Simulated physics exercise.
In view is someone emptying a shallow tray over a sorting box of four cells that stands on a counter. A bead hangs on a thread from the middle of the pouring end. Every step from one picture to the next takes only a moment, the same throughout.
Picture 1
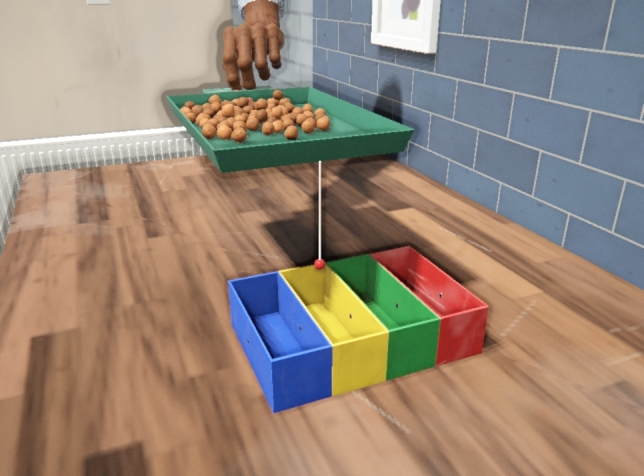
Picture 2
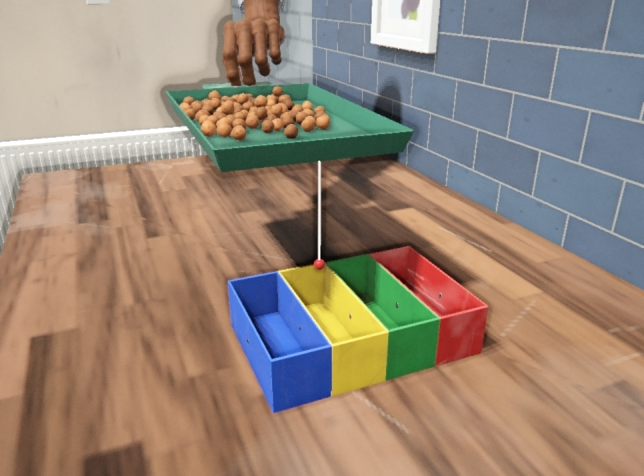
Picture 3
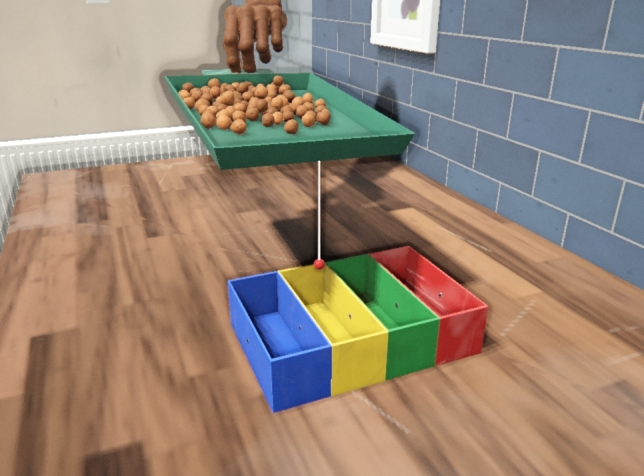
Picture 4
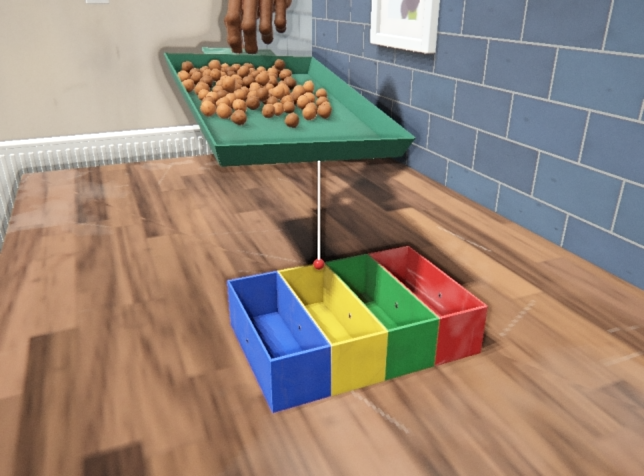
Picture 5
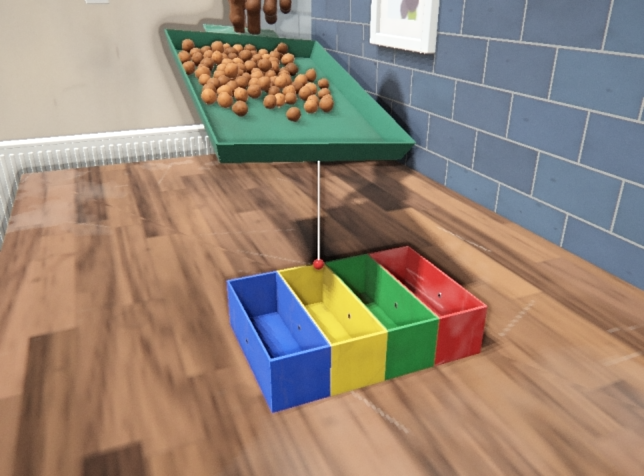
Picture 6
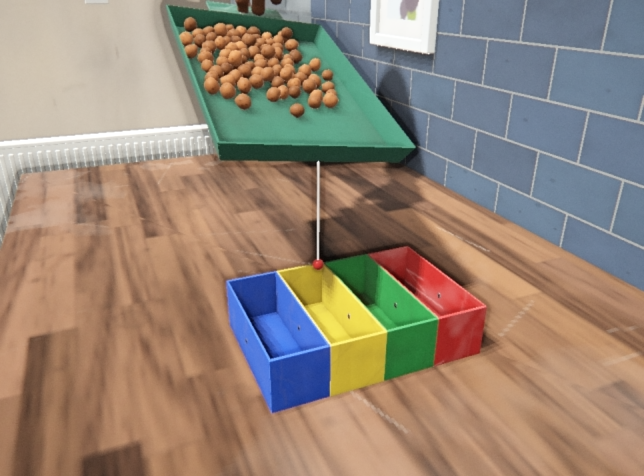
On a wood-patterned surface beside a blue tiled wall, a hand hovers behind a green tray of round brown nuts above a box with blue, yellow, green and red cells. The tray starts nearly level, then its far side rises steadily, tilting it steeply toward the front as the nuts stay bunched toward the back.
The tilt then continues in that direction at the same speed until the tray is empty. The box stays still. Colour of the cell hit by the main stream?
Red.
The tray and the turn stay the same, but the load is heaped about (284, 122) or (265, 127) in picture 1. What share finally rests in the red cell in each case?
Estimate: 50 % first, 50 % second.
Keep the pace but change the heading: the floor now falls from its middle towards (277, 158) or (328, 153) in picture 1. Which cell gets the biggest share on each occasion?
Try 1 - the blue one; try 2 - the red cell.
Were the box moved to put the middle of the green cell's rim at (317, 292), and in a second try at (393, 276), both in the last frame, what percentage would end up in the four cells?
First placement near 40 percent, second near 90 percent.
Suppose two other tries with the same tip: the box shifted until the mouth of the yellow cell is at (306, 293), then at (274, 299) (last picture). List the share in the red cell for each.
Around 40 and then 30 per cent.
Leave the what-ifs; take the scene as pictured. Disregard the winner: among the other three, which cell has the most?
Second place belongs to green.
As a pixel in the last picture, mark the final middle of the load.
Resting centre, last picture - approx. (414, 325).
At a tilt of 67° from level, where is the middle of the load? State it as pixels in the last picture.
Close to (370, 137).
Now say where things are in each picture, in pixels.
Corners of the pouring end at (220, 147) and (405, 129), level; middle of the load at (255, 115), hazelnuts; bead on its thread at (320, 264); blue cell at (302, 374); yellow cell at (360, 359); green cell at (413, 344); red cell at (462, 331), in the first frame.
Corners of the pouring end at (220, 147) and (405, 129), level; middle of the load at (255, 112), in the second frame.
Corners of the pouring end at (221, 145) and (405, 132), tipped barely, lowest at the right corner; middle of the load at (255, 103), in the third frame.
Corners of the pouring end at (222, 142) and (406, 135), tipped a little, lowest at the right corner; middle of the load at (255, 88), in the fourth frame.
Corners of the pouring end at (223, 140) and (407, 139), tipped clearly, lowest at the right corner; middle of the load at (257, 74), in the fifth frame.
Corners of the pouring end at (225, 138) and (407, 143), tipped clearly, lowest at the right corner; middle of the load at (259, 60); blue cell at (301, 374); yellow cell at (358, 359); green cell at (411, 344); red cell at (460, 331), in the sixth frame.
Soon after the last picture, tray tipped steeply; most on the tray; a stray few in the green cell; a stray few in the red cell; a small part falling or outside the box.
A little later, tray tipped past a quarter turn; about a third on the tray; about a quarter in the red cell; about a quarter in the green cell; a small part in the yellow cell; about a quarter falling or outside the box.
Later still, tray tipped past a quarter turn; about half in the red cell; about a quarter in the green cell; a small part in the yellow cell; a small part falling or outside the box.
At rest, tray tipped past a quarter turn; about half in the red cell; about a quarter in the green cell; a small part in the yellow cell; none in the blue cell; a small part outside the box.
